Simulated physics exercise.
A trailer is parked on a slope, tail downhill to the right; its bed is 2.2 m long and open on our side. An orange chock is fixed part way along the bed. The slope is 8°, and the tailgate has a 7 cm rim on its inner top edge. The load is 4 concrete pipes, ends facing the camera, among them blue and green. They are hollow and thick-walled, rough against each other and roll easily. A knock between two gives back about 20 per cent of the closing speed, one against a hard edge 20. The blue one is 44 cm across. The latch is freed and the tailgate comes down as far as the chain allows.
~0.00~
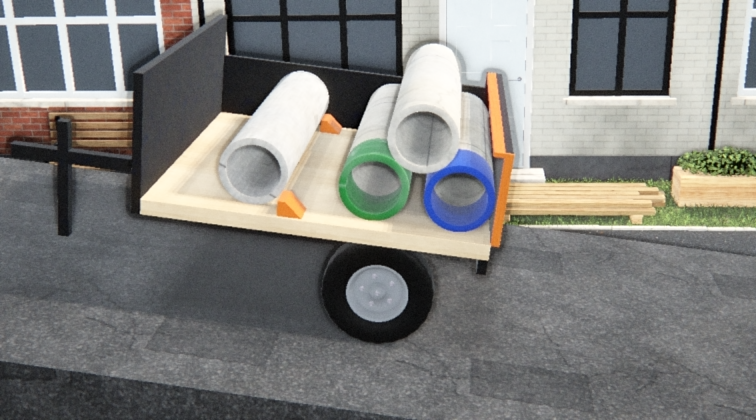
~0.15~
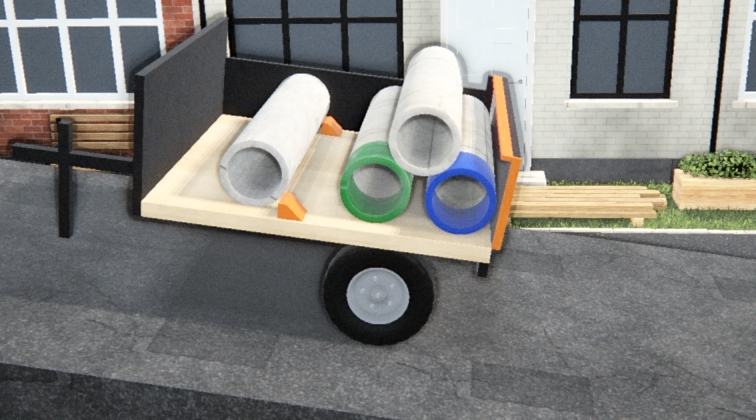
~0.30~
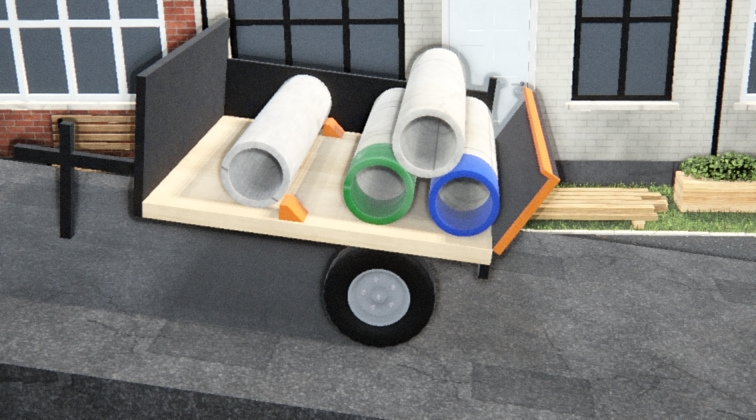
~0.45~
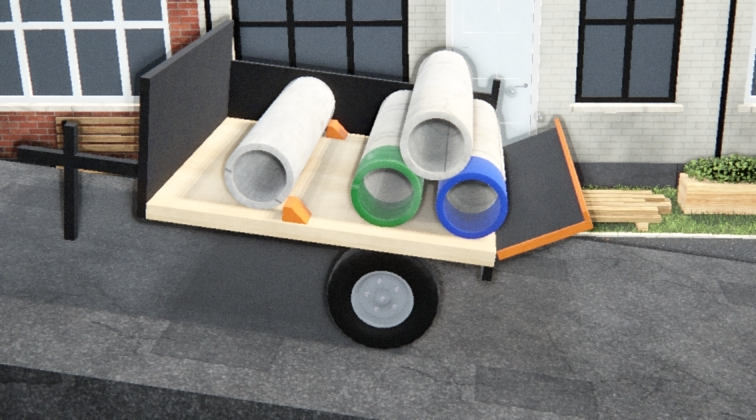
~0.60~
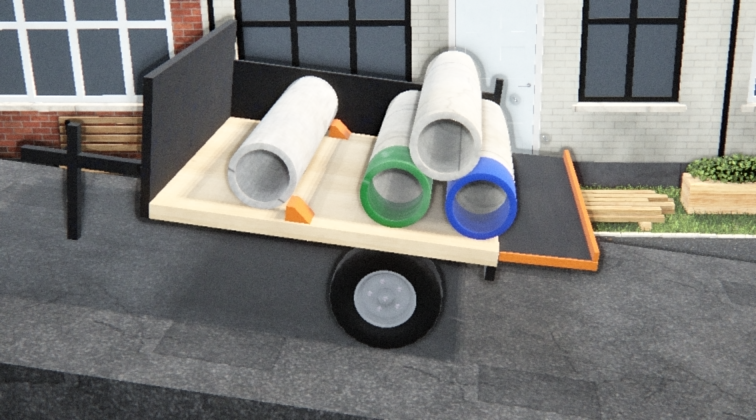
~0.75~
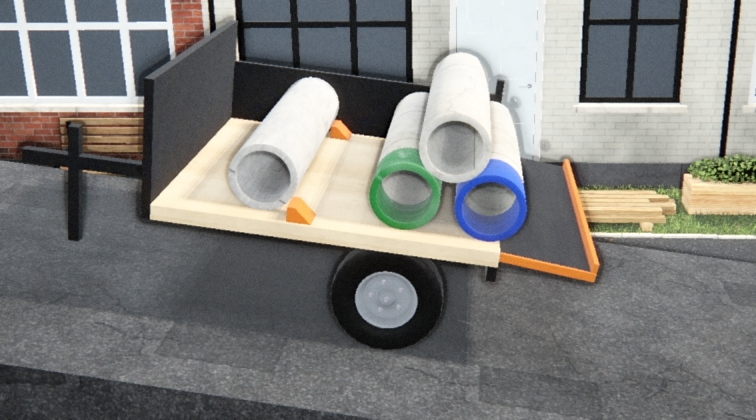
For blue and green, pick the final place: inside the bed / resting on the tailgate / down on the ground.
Blue finishes down on the ground, green finishes down on the ground.
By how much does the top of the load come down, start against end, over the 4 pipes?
Roughly 20 cm.
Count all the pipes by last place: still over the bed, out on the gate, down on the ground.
In that order: 1, 0, 3.
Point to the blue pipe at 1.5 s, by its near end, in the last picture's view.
Near (570, 225).
By 1.2 s, blue is on the gate, 15 cm past the hinge, rolling right; green is on the bed, 40 cm short of the hinge, rolling right; 0 of 4 are out.
By 1.5 s, blue is on the gate, 40 cm past the hinge, rolling right; green is on the bed, 15 cm short of the hinge, rolling right; 0 of 4 are out.
By 2.0 s, blue is dropping off the gate; green is on the gate, 30 cm past the hinge, rolling right; 1 of 4 is out.
By 2.5 s, blue is off the vehicle; green is dropping off the gate; 3 of 4 are out.
Finally (4.2 s), blue is out on the ground; green is out on the ground; 3 of 4 are out.
